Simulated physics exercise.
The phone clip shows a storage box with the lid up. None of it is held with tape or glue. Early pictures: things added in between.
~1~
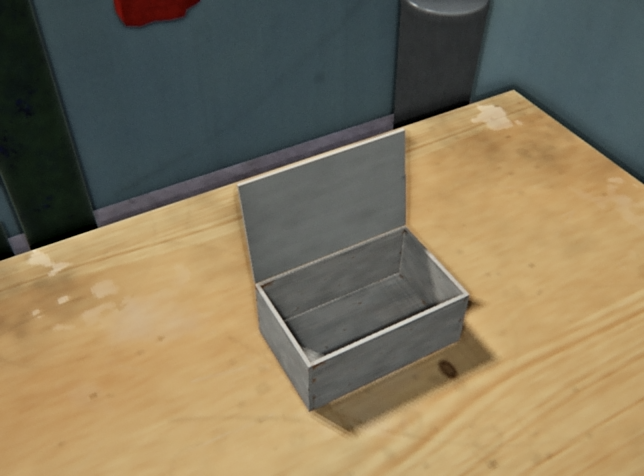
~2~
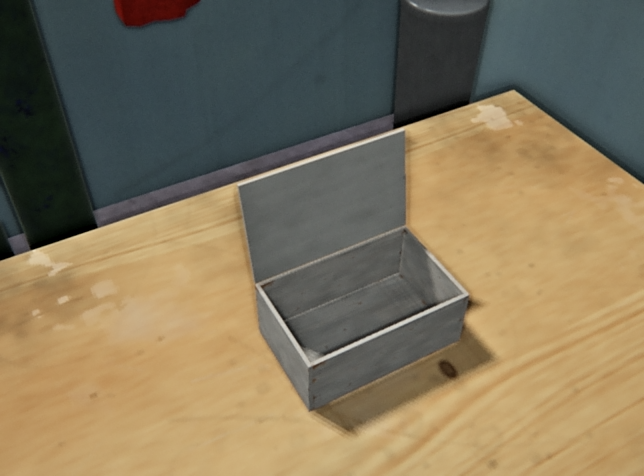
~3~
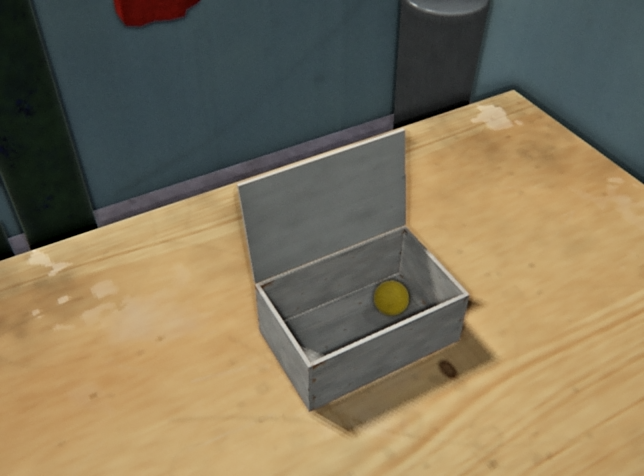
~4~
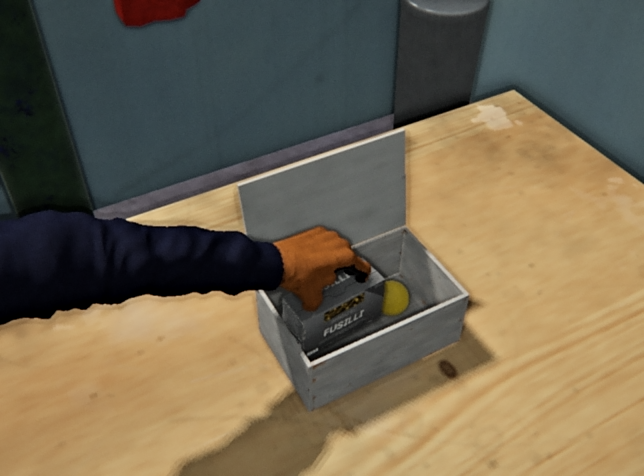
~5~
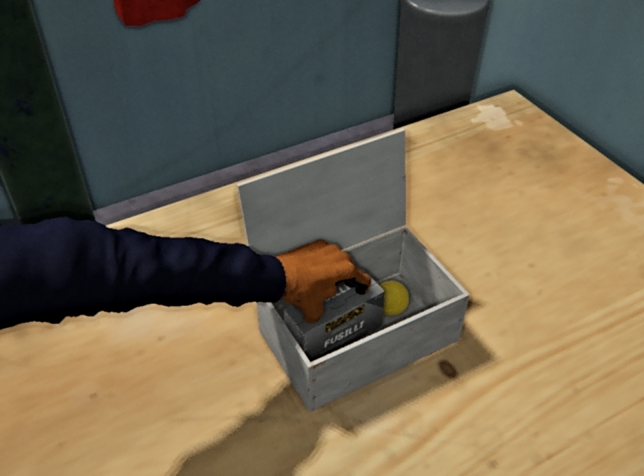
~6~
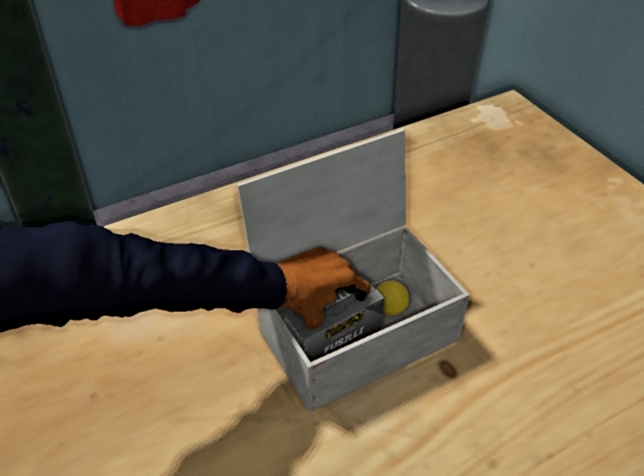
At the start, an empty grey box with its lid up sits on a wooden table. A round yellow lemon then appears inside it, and a hand in a dark blue sleeve, in from the left, lowers a grey carton into the box beside the lemon, still holding it.
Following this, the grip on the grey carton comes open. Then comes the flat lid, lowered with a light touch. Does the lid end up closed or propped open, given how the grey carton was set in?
The lid ends up closed.
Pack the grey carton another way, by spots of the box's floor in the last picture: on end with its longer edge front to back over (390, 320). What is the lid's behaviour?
Then it shuts flat.
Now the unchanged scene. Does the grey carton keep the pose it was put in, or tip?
In the end, the grey carton keeps its orientation.
Then, 1.10 s past the last view, lid starting down.
Then, 1.60 s past the last view, lid 60° above the rim.
Then, 2.00 s past the last view, lid 34° above the rim.
Then, 2.30 s past the last view, lid 11° above the rim.
Finally, lid shut; both still in place. Final places as the last picture's camera would see them, grey carton near (334, 324).
